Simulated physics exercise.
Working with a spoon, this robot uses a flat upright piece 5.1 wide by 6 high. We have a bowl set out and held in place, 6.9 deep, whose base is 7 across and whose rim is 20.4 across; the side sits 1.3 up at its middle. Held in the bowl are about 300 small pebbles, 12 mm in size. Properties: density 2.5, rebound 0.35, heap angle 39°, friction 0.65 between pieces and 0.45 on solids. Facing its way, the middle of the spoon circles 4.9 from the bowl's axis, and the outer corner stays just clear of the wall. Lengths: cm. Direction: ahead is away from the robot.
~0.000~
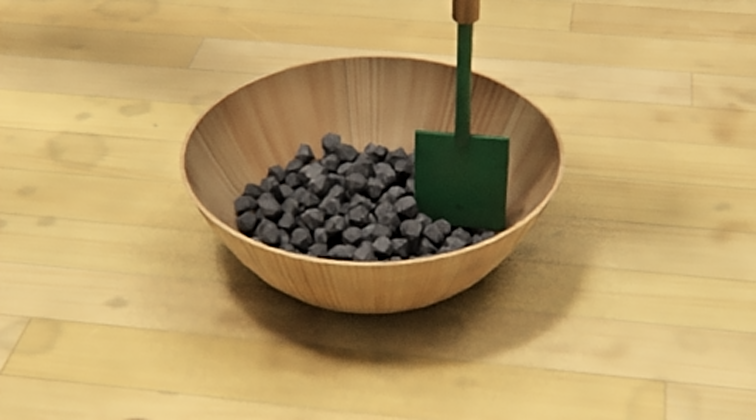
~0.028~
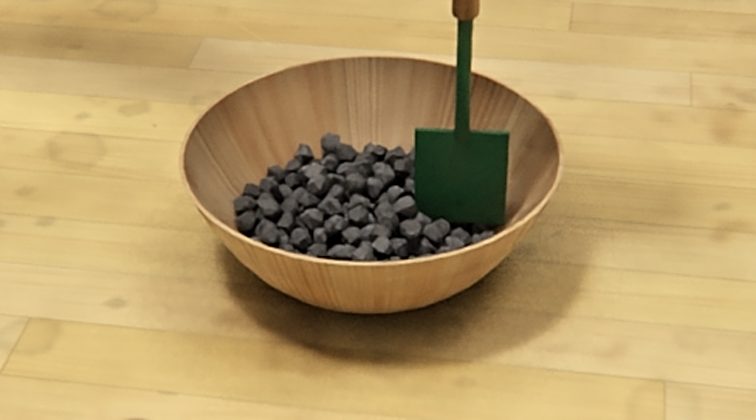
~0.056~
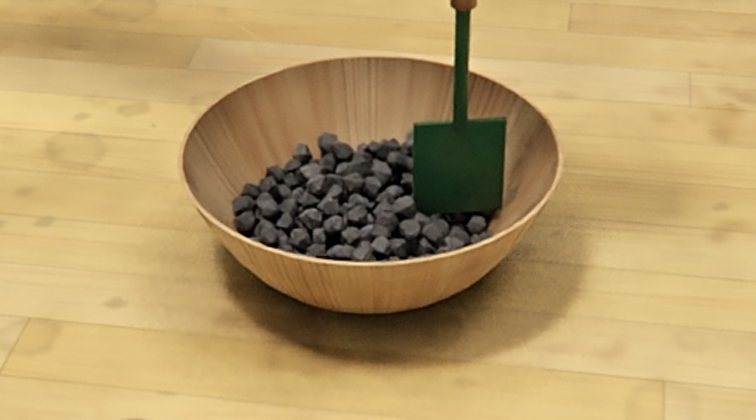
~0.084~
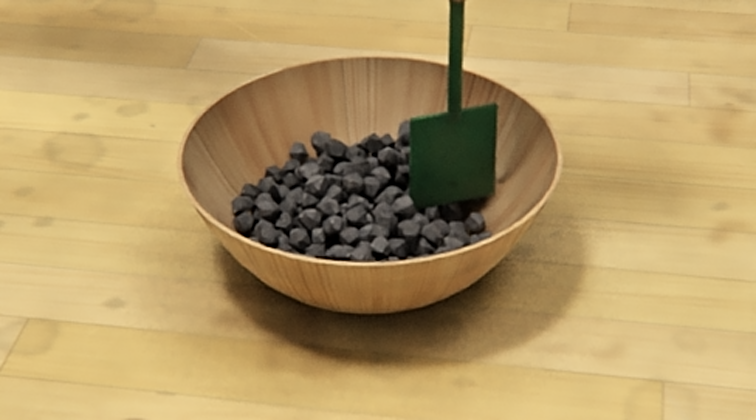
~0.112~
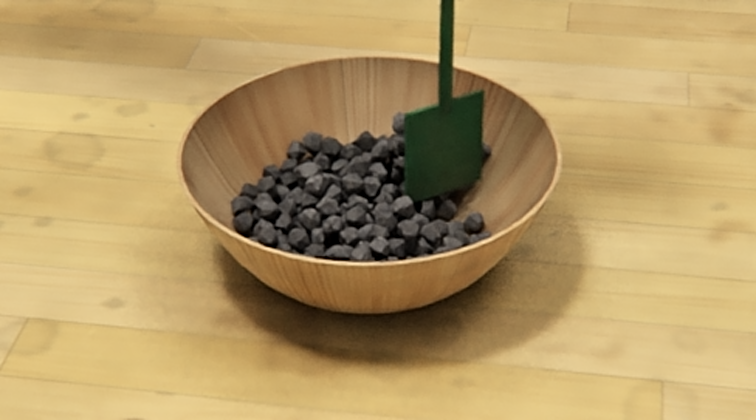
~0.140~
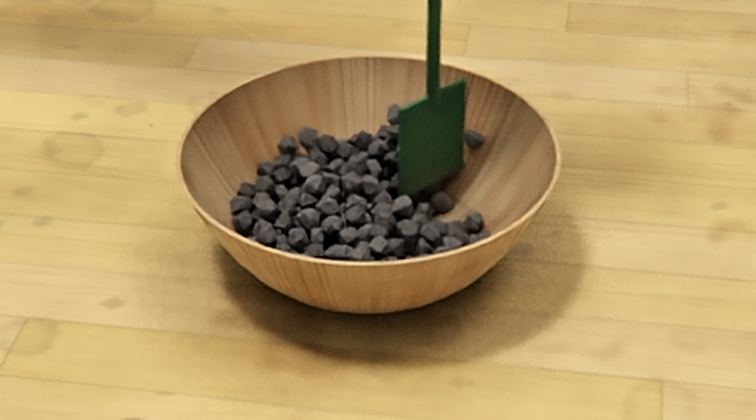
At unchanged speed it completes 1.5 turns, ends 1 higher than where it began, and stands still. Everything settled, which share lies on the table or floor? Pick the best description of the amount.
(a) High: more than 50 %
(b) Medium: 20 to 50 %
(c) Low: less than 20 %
c, low: Less than 20 %.
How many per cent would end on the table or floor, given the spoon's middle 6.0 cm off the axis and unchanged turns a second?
In that case some 0 %.
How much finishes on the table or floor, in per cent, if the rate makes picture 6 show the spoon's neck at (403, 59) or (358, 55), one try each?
It comes to close to 10 per cent and close to 25 per cent.
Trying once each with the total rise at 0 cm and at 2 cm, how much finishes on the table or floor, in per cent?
Near 5 in a hundred, then near 0 in a hundred.
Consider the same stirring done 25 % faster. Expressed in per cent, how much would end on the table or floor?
My guess is about 10 per cent.
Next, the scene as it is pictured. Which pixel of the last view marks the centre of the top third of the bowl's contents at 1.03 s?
Near (375, 119).
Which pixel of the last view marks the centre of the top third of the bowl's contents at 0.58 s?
Centre of upper third: Approx. (361, 243) px.
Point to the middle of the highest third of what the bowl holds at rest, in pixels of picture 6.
(284, 215).
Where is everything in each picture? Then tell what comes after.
In the first picture, the spoon neck at (463, 111), 0° round; upper third of the load around (360, 206), from x 245 to 495, top at y 145; 302 in the bowl.
In the second picture, the spoon neck at (463, 107), 4° round; upper third of the load around (359, 205), from x 245 to 495, top at y 145.
In the third picture, the spoon neck at (461, 97), 16° round; upper third of the load around (368, 197), from x 245 to 490, top at y 140.
In the fourth picture, the spoon neck at (455, 87), 28° round; upper third of the load around (366, 195), from x 245 to 485, top at y 130.
In the fifth picture, the spoon neck at (446, 78), 40° round; upper third of the load around (367, 188), from x 240 to 485, top at y 125.
In the sixth picture, the spoon neck at (433, 70), 52° round; upper third of the load around (364, 183), from x 240 to 485, top at y 115; 302 in the bowl.
After 0.58 s, 244° round, highest piece 8 above the table; 298 in the bowl, 3 on the table or floor, 1 in flight or on the tool.
After 1.03 s, 75° round, highest piece 9 above the table; 291 in the bowl, 11 on the table or floor.
After 1.45 s, 180° round, highest piece 6 above the table; 289 in the bowl, 13 on the table or floor.
After 2.15 s, 180° round, highest piece 6 above the table; 289 in the bowl, 13 on the table or floor.
In the end, 289 in the bowl, 13 on the table or floor. That is 4 % on the table or floor.
